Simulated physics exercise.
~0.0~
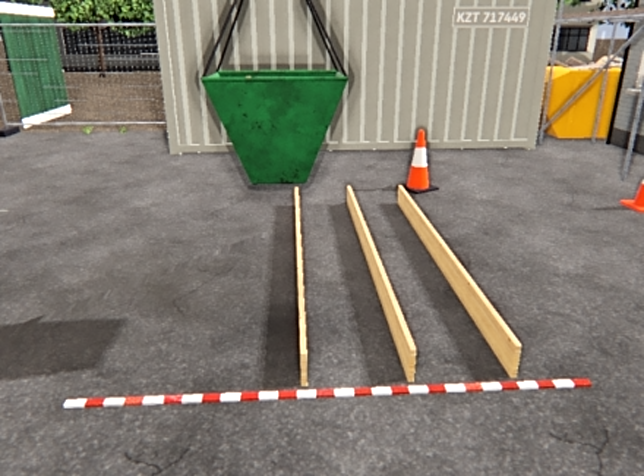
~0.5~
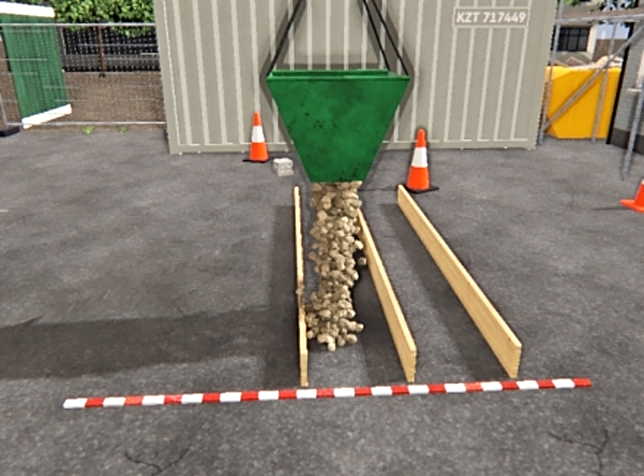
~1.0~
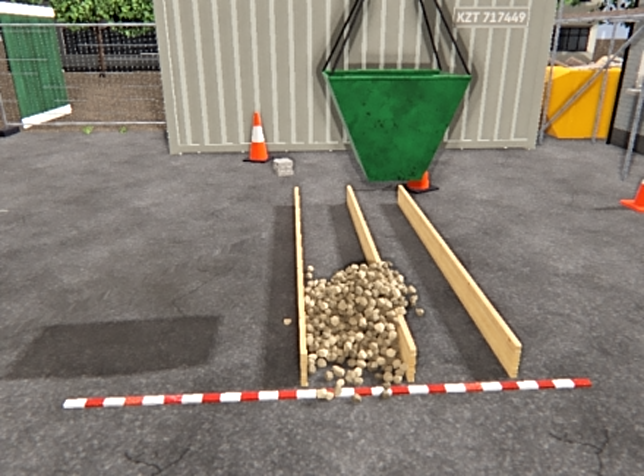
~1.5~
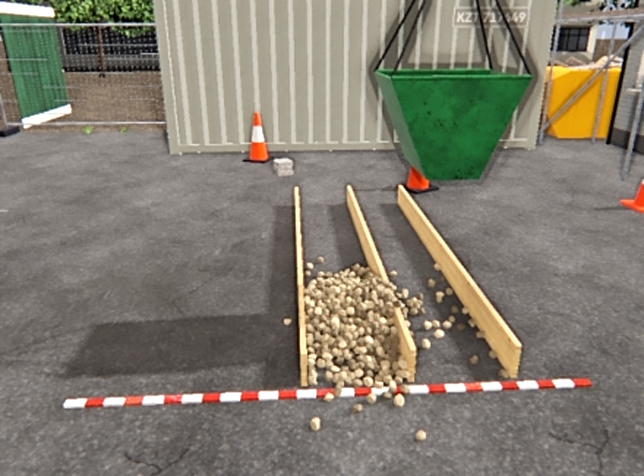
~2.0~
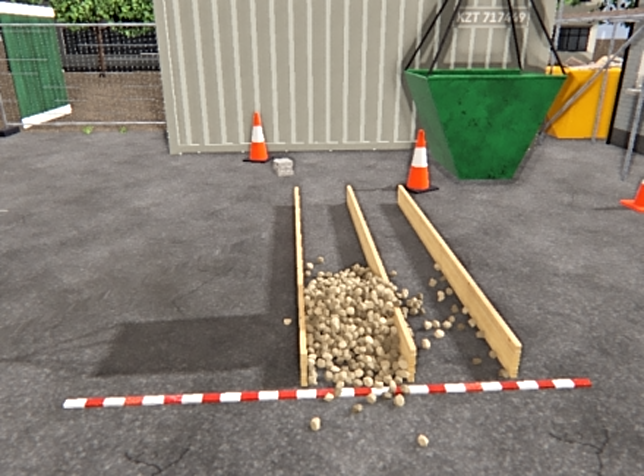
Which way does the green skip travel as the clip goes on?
The green skip moves to the right, passing in front of the container.
